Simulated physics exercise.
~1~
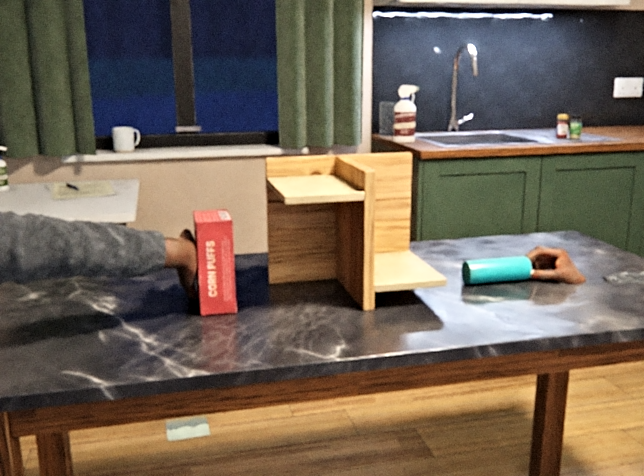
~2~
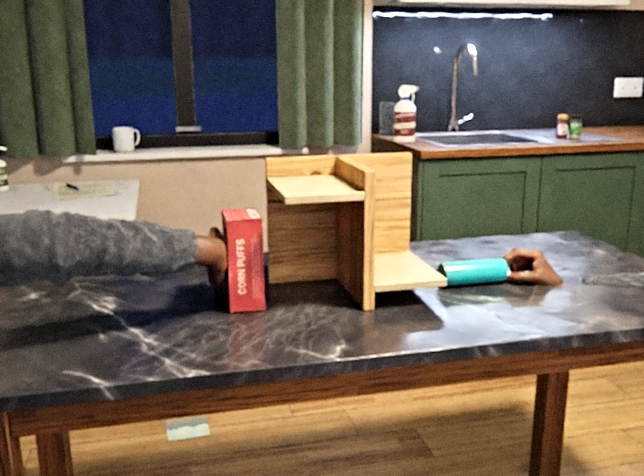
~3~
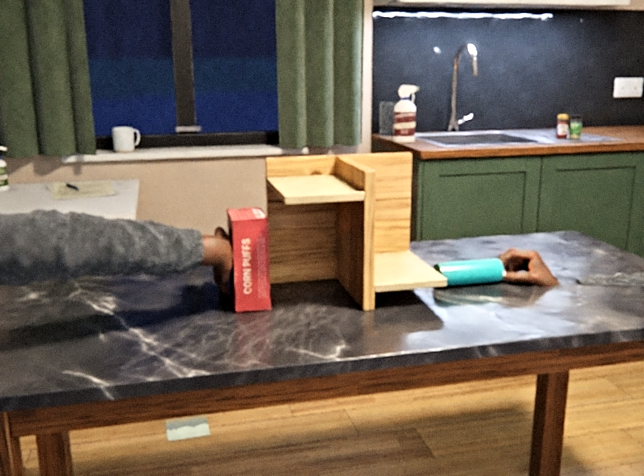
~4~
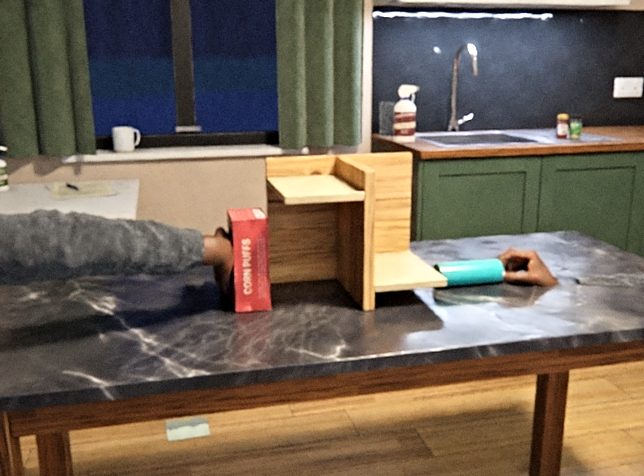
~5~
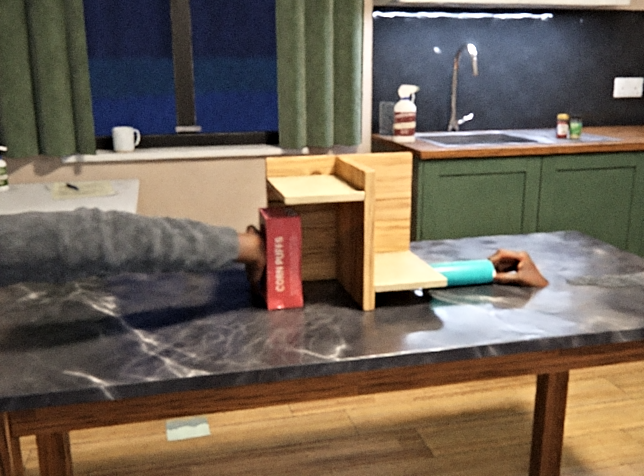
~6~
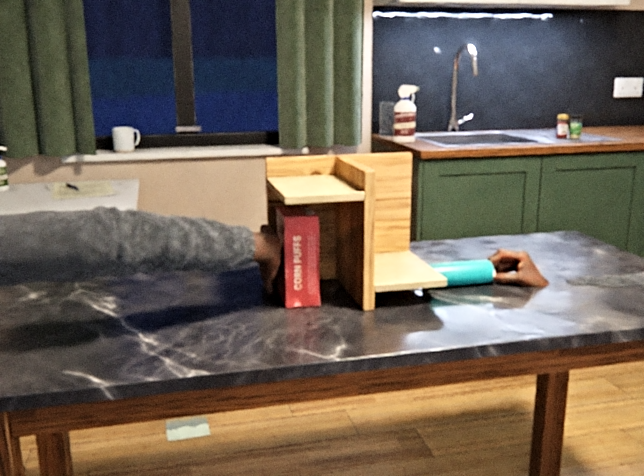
We see a wooden two-sided shelf on a dark table as a hand on the left pushes a red box right, under the upper shelf, while another hand slides a turquoise cylinder on its side left until it stops at the lower shelf's edge.
